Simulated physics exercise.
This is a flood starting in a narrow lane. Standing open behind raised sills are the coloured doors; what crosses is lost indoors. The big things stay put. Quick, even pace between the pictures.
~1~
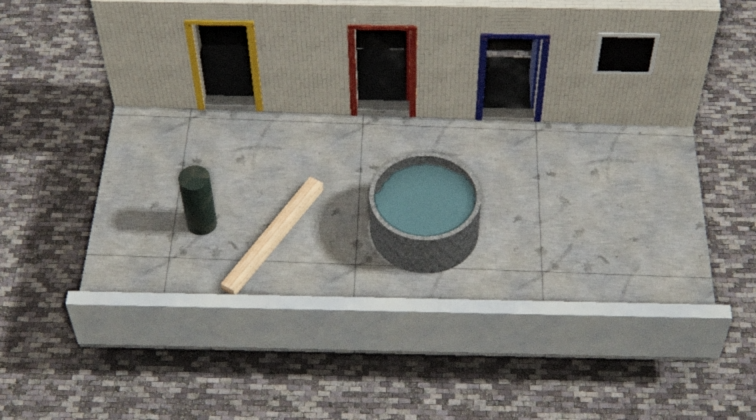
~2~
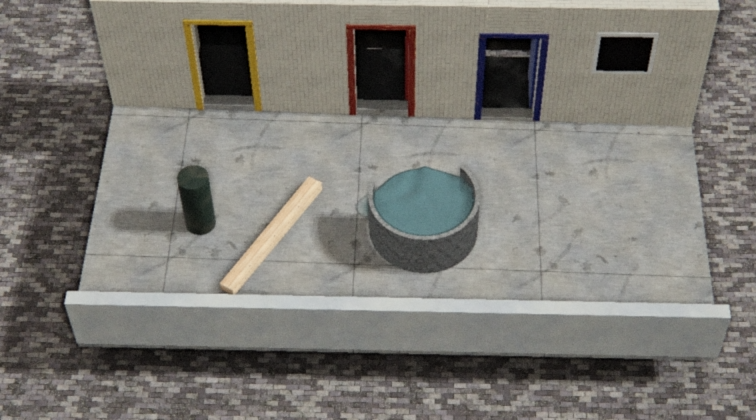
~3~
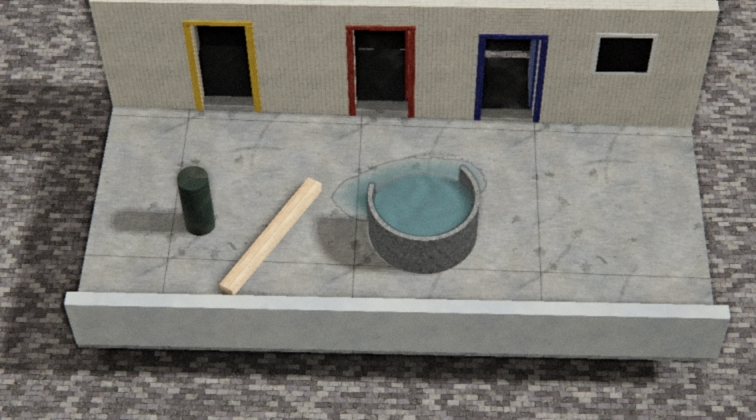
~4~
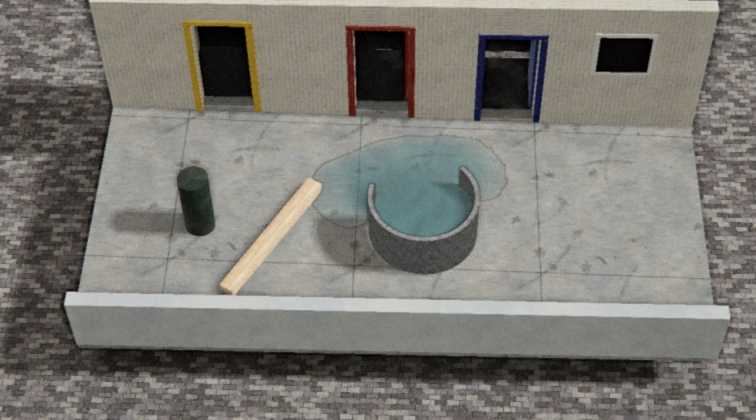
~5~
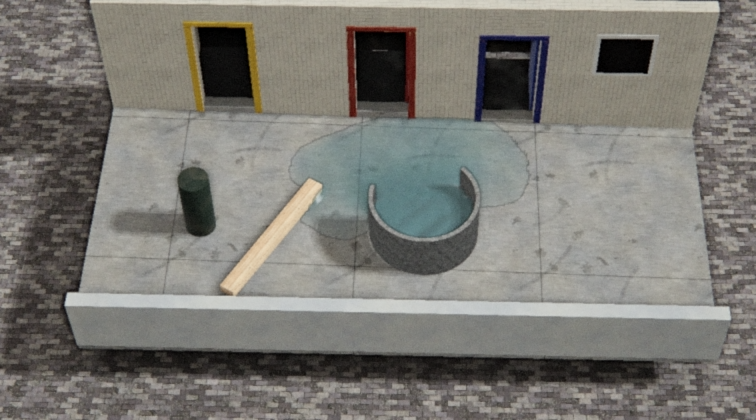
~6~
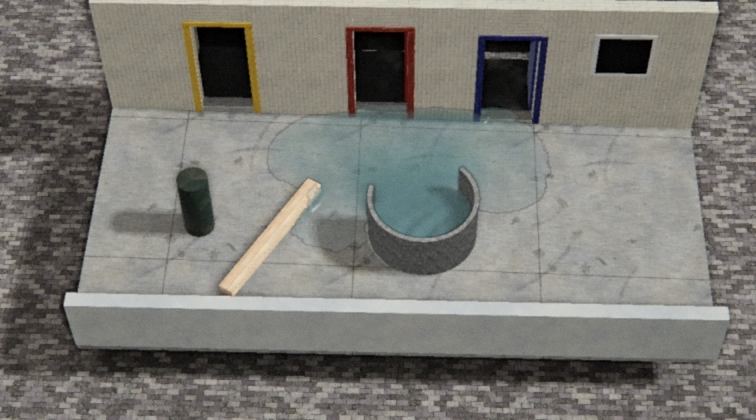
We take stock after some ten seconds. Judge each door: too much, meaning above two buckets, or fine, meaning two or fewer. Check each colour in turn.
Blue door: Too much, yellow door: Fine, red door: Too much.
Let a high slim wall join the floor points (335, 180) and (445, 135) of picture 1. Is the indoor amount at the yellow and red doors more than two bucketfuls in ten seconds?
I'd say the yellow admits under the limit while the red admits under the limit.
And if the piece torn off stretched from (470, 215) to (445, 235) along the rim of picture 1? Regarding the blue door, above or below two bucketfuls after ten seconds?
I reckon the blue one doesn't reach it.
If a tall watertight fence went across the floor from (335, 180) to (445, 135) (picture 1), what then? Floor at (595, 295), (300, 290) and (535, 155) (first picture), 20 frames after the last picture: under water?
In that order: Not flooded, awash, covered.
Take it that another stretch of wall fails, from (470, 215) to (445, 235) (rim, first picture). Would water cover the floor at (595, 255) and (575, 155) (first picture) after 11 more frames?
Soaked, then untouched.
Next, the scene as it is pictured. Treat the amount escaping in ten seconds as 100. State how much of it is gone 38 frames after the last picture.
About 80 per cent.
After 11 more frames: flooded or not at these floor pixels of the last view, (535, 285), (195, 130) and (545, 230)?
One after the other: Not flooded, covered, no water.
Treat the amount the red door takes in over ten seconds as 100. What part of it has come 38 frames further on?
Roughly 100 percent.
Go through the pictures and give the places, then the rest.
The pool at (425, 198) is whole and still, in the first picture.
Water pours out on the pool's far side and has run to (364, 213), in the second picture.
Water pours out on the pool's far side and has run to (339, 199), in the third picture.
The front is at (315, 187), out from the gap on the pool's far side, in the fourth picture.
The front is at (490, 124), out from the gap on the pool's far side, in the fifth picture.
Water pours out on the pool's far side and has run to (275, 145), in the sixth picture.
A moment on, water covers 25 % of the floor; the blue door over two buckets in, the yellow door wet at the sill, nothing in, the red door over two buckets in.
Next, water covers 35 % of the floor; the blue door far over two buckets in, the yellow door wet at the sill, nothing in, the red door far over two buckets in.
Then, water covers 50 % of the floor; the blue door far over two buckets in, the yellow door under two buckets in, the red door far over two buckets in.
Later, water covers 60 % of the floor; the blue door far over two buckets in, the yellow door under two buckets in, the red door far over two buckets in.
In the end, water covers 40 % of the floor; the blue door far over two buckets in, the yellow door under two buckets in, the red door far over two buckets in.
